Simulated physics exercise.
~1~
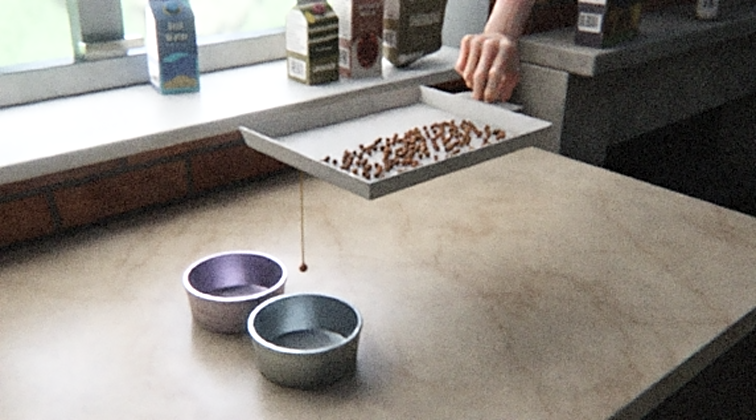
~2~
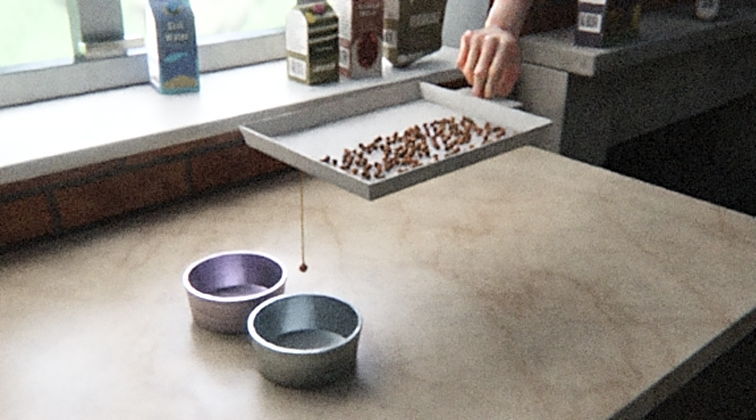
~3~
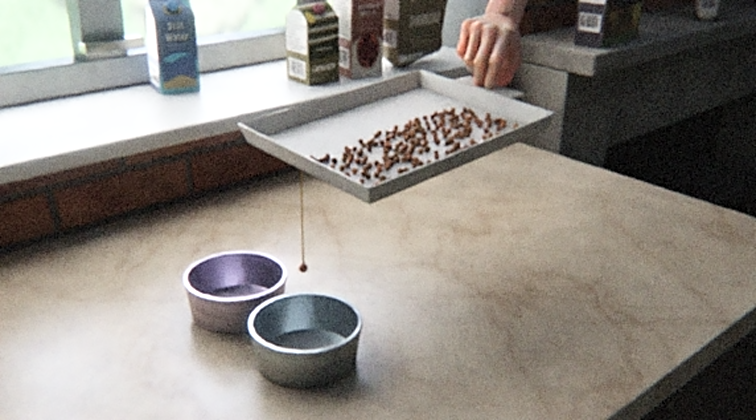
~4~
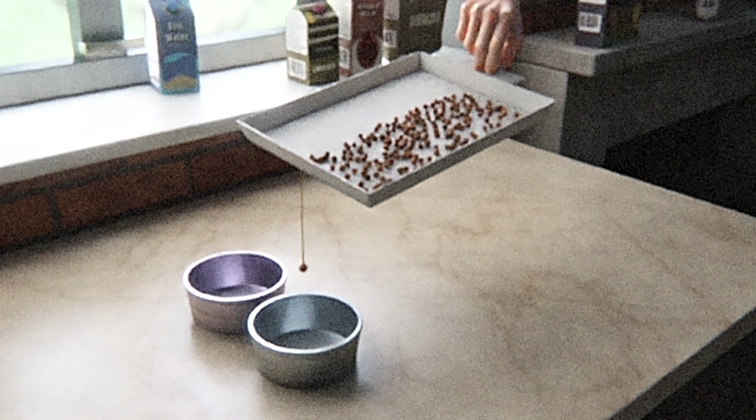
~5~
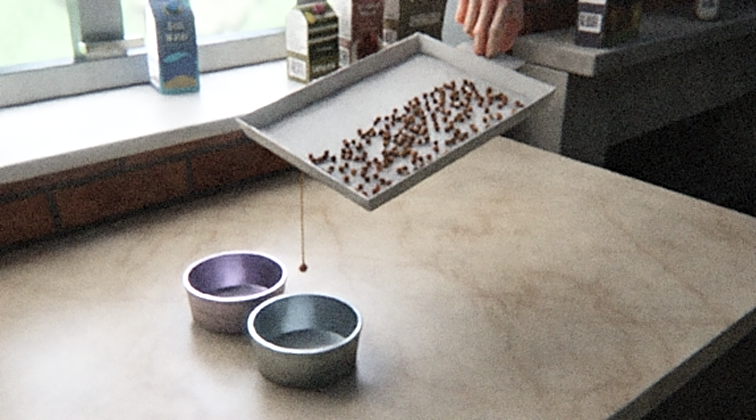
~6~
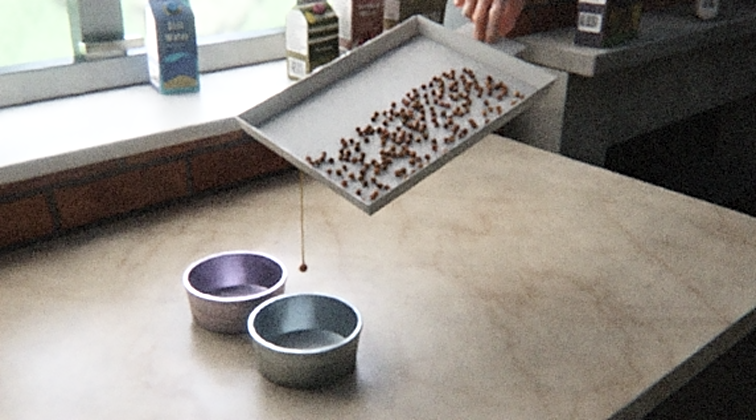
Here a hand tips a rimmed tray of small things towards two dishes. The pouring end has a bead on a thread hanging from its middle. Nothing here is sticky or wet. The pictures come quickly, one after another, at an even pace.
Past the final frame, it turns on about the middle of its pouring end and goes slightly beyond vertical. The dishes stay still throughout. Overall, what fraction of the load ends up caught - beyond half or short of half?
Short of half.
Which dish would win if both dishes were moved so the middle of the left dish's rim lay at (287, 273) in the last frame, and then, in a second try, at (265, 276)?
The first time it is the dish to the right, and the second time it is the dish to the right.
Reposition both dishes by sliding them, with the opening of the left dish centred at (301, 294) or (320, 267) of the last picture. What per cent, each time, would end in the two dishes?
50 %, then 70 %.
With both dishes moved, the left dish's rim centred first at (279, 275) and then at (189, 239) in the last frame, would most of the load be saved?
Well, a majority share the first time and a minority share the next.
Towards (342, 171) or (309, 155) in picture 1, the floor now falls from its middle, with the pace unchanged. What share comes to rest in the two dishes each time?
The first try yields 80 percent and the second 70 percent.
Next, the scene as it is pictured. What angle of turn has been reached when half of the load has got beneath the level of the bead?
Angle: Approx. 95 degrees.
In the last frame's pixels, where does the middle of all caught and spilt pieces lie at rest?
I'd mark it at roughly (359, 364).
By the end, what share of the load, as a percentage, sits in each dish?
For the left dish 0 %, for the right dish 30 %.
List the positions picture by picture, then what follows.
Corners of the pouring end at (247, 127) and (370, 179), level; middle of the load at (419, 147), cereal balls; left dish at (194, 305); right dish at (262, 356); bead on its thread at (303, 268), in the first frame.
Corners of the pouring end at (247, 126) and (370, 180), level; middle of the load at (419, 145), in the second frame.
Corners of the pouring end at (246, 124) and (370, 183), tipped barely, lowest at the right corner; middle of the load at (419, 140), in the third frame.
Corners of the pouring end at (245, 121) and (369, 188), tipped a little, lowest at the right corner; middle of the load at (419, 133), in the fourth frame.
Corners of the pouring end at (244, 118) and (369, 194), tipped a little, lowest at the right corner; middle of the load at (419, 127), in the fifth frame.
Corners of the pouring end at (243, 115) and (369, 199), tipped clearly, lowest at the right corner; middle of the load at (417, 123), most on the move; left dish at (194, 305); right dish at (262, 356), in the sixth frame.
Soon, tray tipped steeply; most on the tray; a small part in the right dish; a small part outside both; about a quarter in the air.
A while on, tray tipped past a quarter turn; a stray few on the tray; about a third in the right dish; about half outside both; a small part in the air.
Towards the end, tray tipped past a quarter turn; about a third in the right dish; about two thirds outside both.
Finally, tray tipped past a quarter turn; about a third in the right dish; none in the left dish; about two thirds outside both.
